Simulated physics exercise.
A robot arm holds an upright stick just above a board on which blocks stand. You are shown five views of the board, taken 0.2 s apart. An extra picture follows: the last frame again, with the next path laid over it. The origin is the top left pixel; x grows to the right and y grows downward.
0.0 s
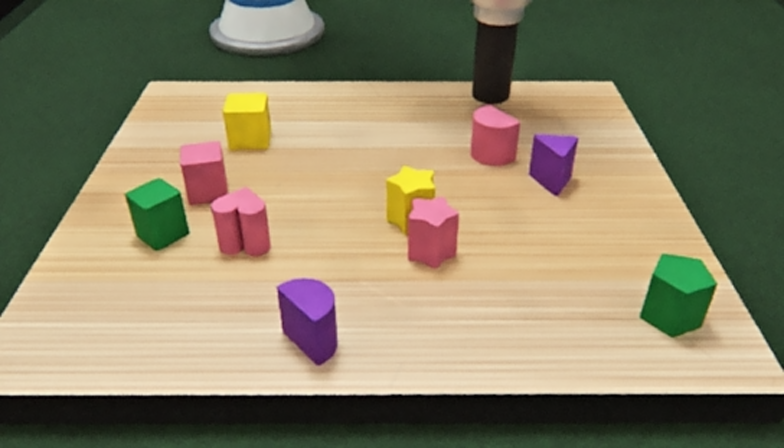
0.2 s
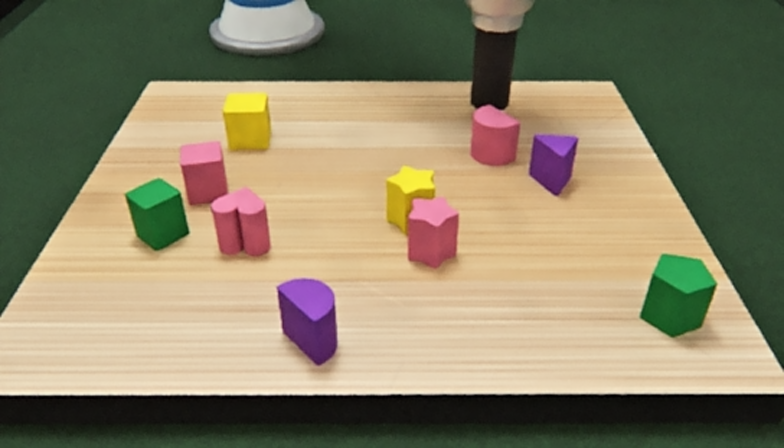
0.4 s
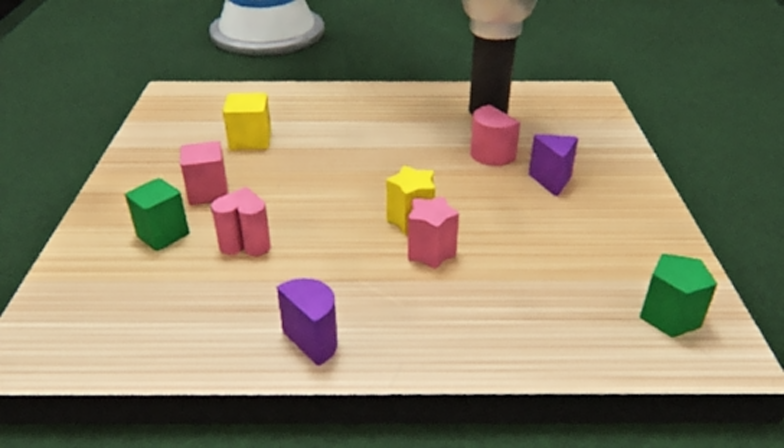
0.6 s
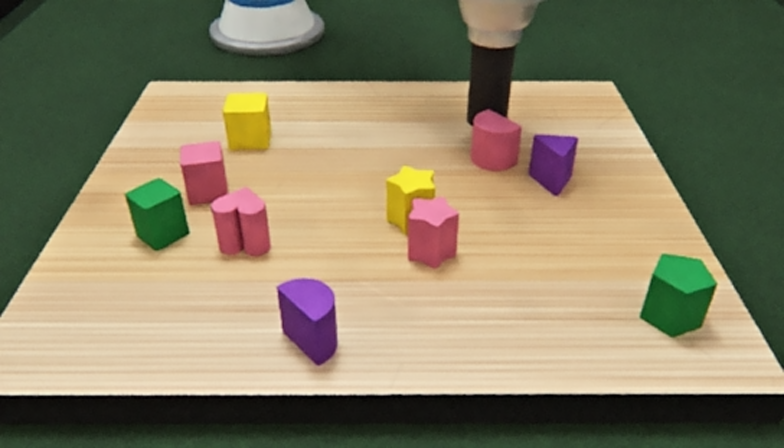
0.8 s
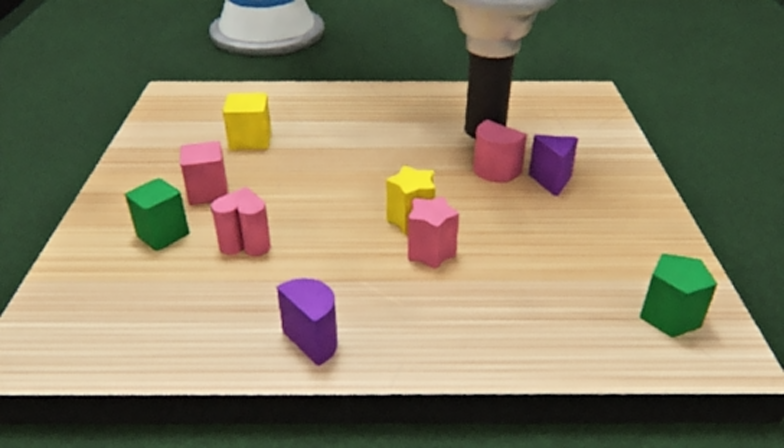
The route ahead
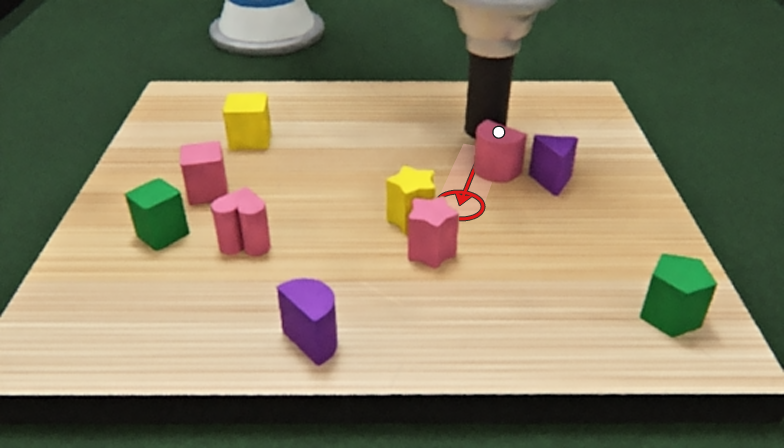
On a wooden board scattered with colourful blocks, a robot arm moved its black stick slowly forward from the back edge and nudged the pink half-round block slightly toward the viewer, while the others stayed still.
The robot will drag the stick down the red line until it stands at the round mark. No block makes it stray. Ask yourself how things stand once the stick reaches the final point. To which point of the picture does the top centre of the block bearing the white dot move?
Expect it around (508, 161).
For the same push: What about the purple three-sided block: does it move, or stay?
It ends up on the same spot.
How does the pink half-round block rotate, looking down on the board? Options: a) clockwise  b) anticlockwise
Choice b: Anticlockwise.
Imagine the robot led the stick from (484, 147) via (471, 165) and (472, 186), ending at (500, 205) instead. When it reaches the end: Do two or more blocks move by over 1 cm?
I believe not.
The drawn path runs straight from (484, 147) to (460, 205); the dot is on the pink half-round block.
The first path, step by step. One third of the way, stick (477, 149); pink half-round block (499, 144), turned 60° anticlockwise.
Two thirds of the way, stick (469, 168); pink half-round block (505, 158), turned 95° anticlockwise.
At the end, stick (461, 188); yellow star block not moved; pink half-round block (508, 161), turned 110° anticlockwise; purple three-sided block not moved.
